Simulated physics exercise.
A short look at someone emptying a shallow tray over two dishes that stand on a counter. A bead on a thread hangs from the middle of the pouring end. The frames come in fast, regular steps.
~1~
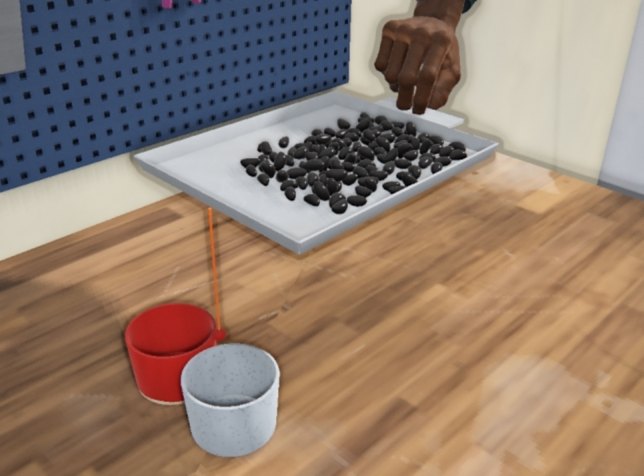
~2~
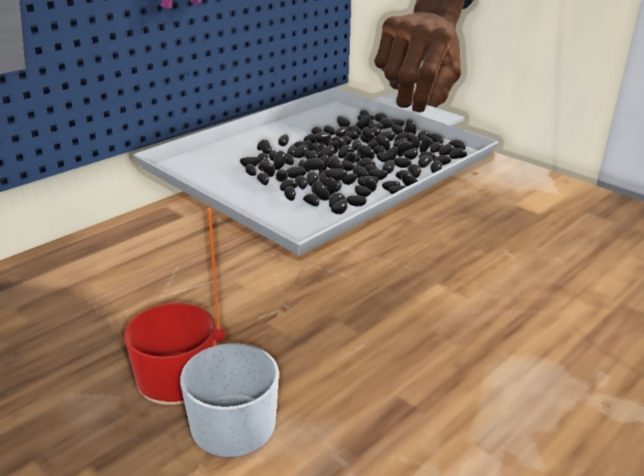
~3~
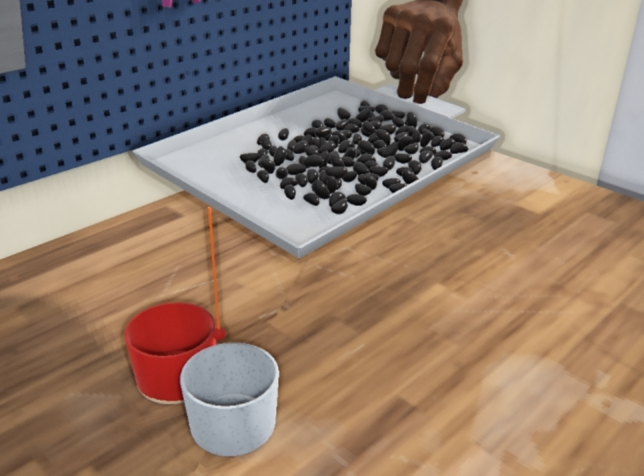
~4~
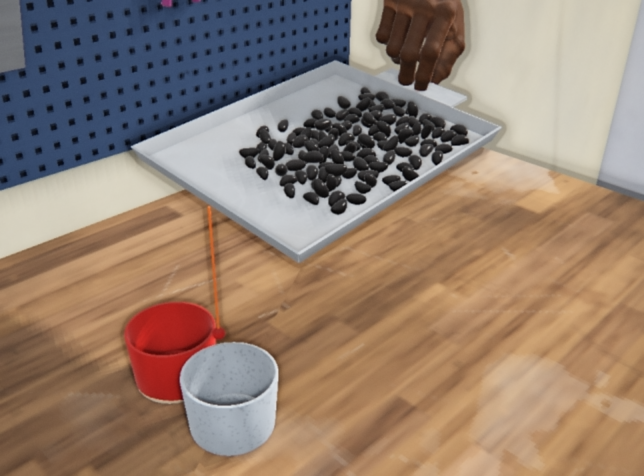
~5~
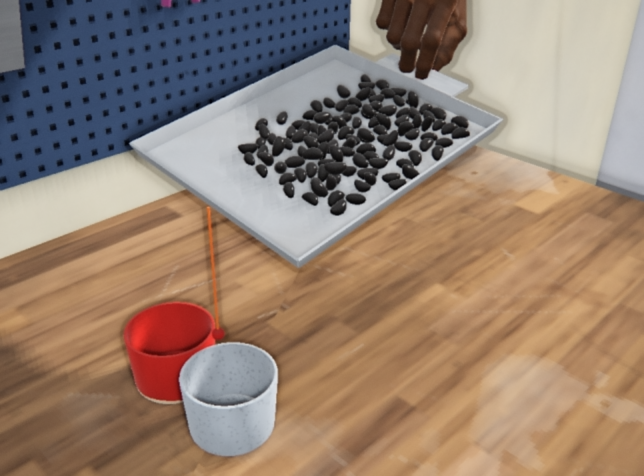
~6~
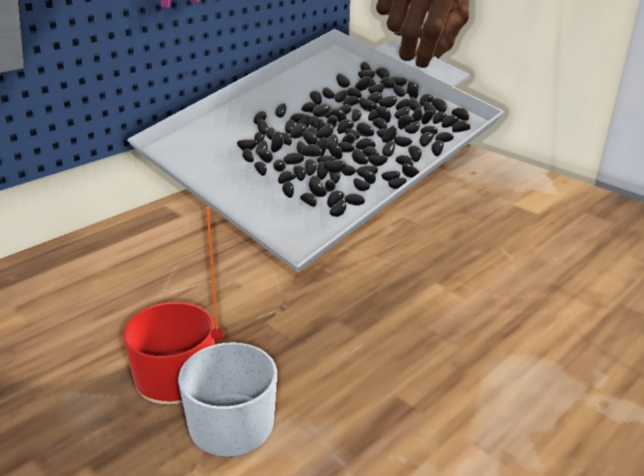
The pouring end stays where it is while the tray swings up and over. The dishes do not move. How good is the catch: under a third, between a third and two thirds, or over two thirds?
They take less than a third between them.
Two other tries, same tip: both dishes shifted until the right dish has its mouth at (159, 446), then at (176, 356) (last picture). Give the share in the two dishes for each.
Roughly 0 per cent, and 0 per cent.
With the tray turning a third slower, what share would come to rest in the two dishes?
Roughly 10 in a hundred.
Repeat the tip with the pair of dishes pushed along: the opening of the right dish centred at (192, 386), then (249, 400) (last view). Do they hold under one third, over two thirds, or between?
At the first place below one third, at the second the middle third.
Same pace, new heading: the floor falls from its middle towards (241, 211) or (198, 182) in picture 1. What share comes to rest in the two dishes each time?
The first gives 40 %, the second 50 %.
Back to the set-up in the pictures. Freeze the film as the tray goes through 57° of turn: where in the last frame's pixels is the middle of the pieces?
At about (319, 205).
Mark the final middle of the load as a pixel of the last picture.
Near (300, 466).
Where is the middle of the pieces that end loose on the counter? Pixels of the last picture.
Near (310, 466).
Soon, tray tipped steeply; most on the tray; a small part outside both; a small part in the air.
A while on, tray tipped right over; a small part on the tray; a small part in the right dish; about two thirds outside both; a small part in the air.
Towards the end, tray tipped past a quarter turn; a small part in the right dish; most outside both.
Finally, tray tipped past a quarter turn; a small part in the right dish; none in the left dish; most outside both.
